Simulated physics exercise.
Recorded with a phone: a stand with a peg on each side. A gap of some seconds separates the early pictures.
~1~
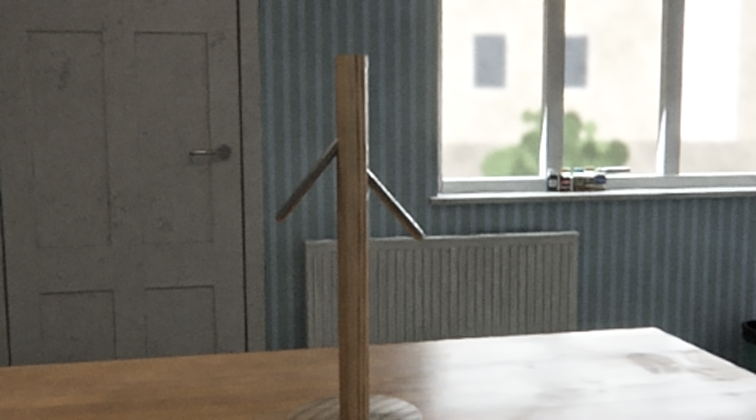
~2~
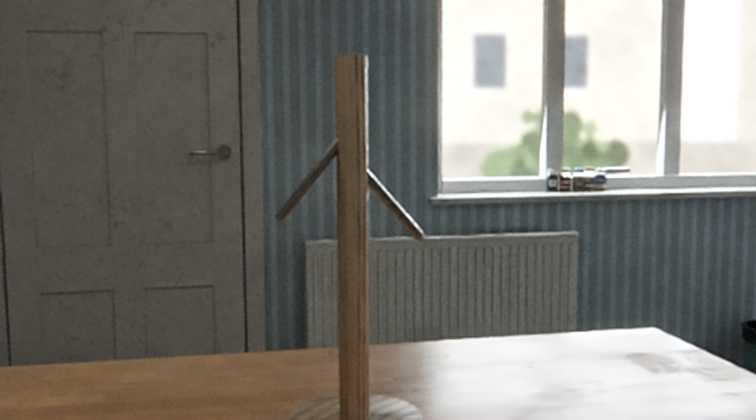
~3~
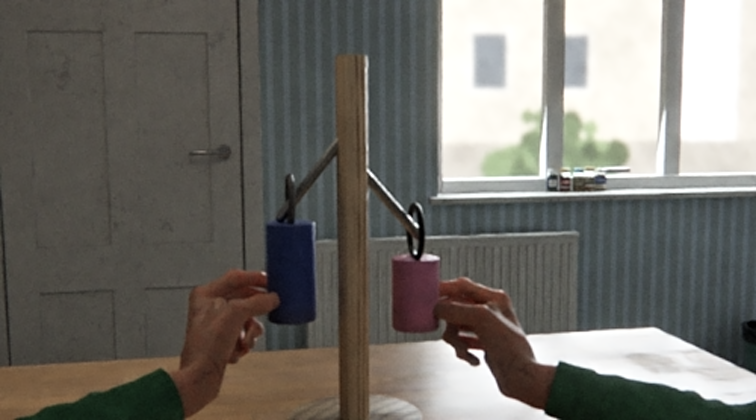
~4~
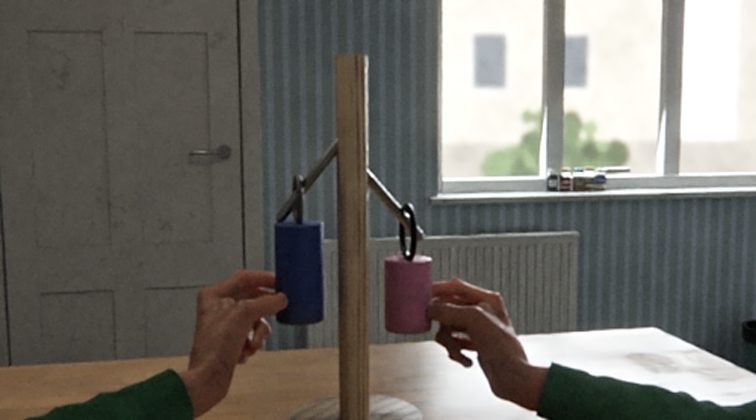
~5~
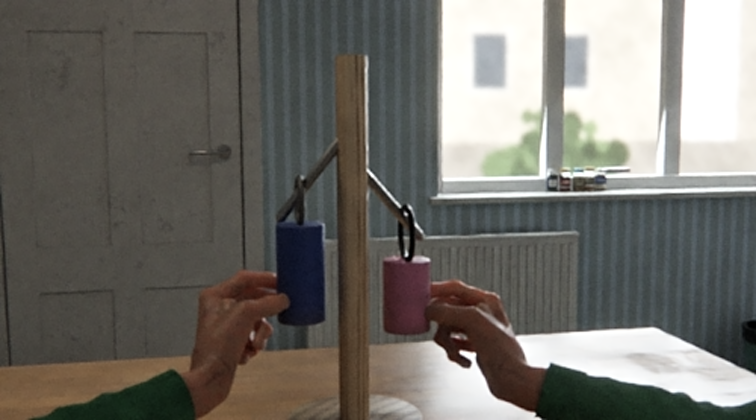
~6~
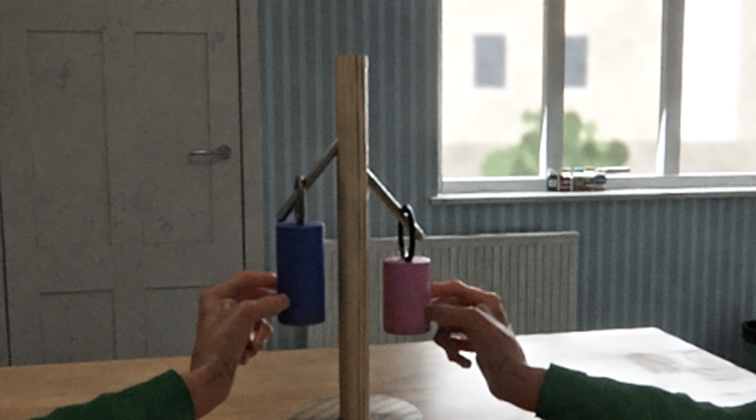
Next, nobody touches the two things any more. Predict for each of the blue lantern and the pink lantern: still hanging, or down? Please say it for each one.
Outcome: The blue lantern goes down, the pink lantern goes down.
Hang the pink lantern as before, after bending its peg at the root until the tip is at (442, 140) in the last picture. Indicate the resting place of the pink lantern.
It comes to rest close to (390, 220).
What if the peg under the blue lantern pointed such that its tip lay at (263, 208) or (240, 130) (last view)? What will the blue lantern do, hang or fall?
It loses its grip at the first spot and keeps its grip at the second.
Then, 0.26 s past the last view, blue lantern in the air near (257, 349); pink lantern in the air near (440, 346).
Finally, the blue lantern slips down, near (216, 414); the pink lantern slips down, near (466, 393).
